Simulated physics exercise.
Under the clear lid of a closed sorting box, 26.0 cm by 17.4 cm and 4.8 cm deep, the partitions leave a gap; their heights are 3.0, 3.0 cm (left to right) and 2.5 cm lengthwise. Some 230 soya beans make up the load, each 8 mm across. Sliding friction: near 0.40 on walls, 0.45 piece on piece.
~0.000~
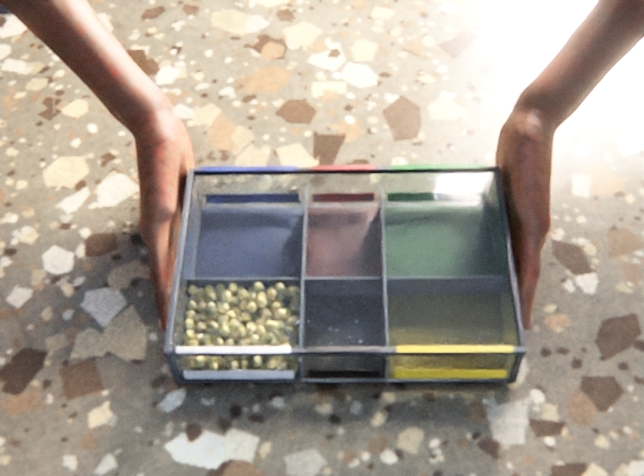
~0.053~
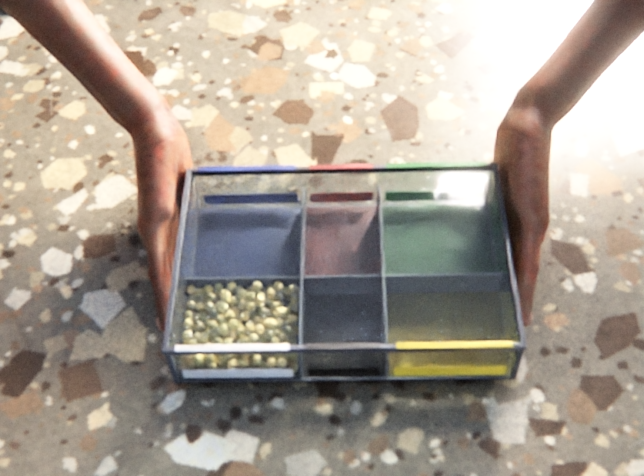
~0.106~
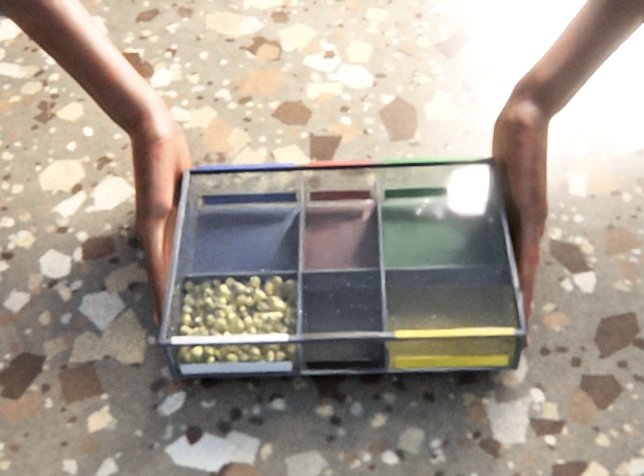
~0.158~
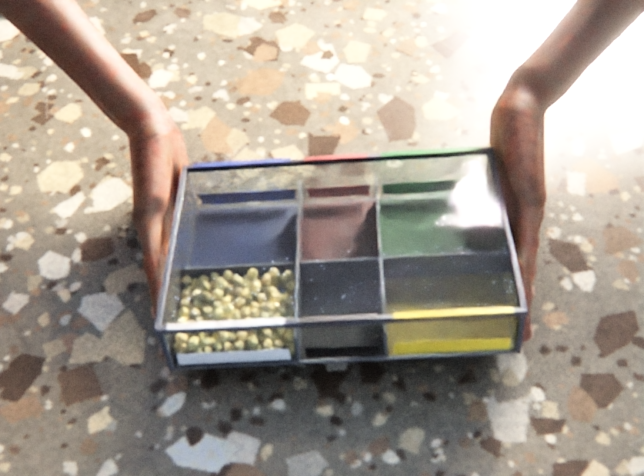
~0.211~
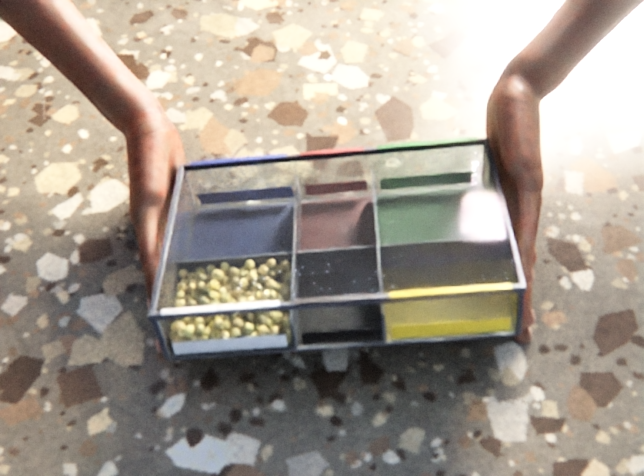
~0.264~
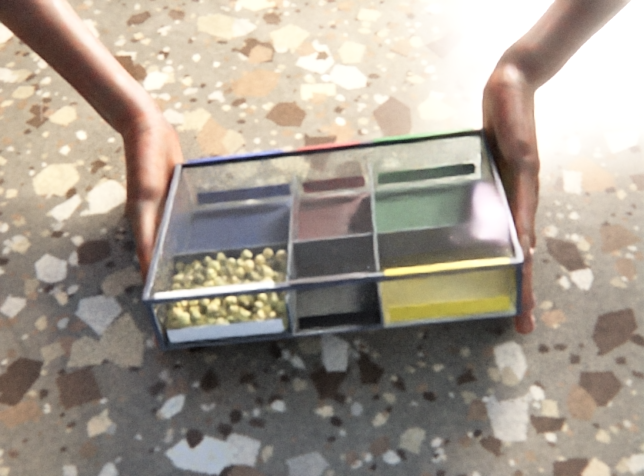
In this clip, two hands hold a clear-lidded sorting box with coloured compartments above a speckled stone surface, gradually tilting it with its right side higher, while the pale beans stay grouped in the white-marked front left compartment.
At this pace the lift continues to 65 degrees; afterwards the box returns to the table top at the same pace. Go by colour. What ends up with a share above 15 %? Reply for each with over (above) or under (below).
Red - under, blue - over, green - under, yellow - under, white - over, black - under.
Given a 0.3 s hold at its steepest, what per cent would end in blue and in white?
Blue 30, white 70.
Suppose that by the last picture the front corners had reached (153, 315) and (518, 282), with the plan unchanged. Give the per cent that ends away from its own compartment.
About 30 %.
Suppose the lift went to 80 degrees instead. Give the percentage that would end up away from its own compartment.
That works out to close to 55 percent.
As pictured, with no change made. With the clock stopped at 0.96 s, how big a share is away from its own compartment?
15 %.
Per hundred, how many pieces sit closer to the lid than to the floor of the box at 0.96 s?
20 per cent, give or take.
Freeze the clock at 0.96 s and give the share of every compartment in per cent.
It splits as red 0, blue 15, green 0, yellow 0, white 85 and black 0 percent.
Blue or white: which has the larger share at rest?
I'd say the white side has more in it.
After 0.96 s, tilt 64 degrees; blue 15 %, white 85 %.
After 1.42 s, tilt 27 degrees; blue 25 %, white 75 %.
After 1.96 s, tilt 0 degrees; blue 25 %, white 75 %.
At rest (2.4 s), red 0 %, blue 25 %, green 0 %, yellow 0 %, white 75 %, black 0 %.
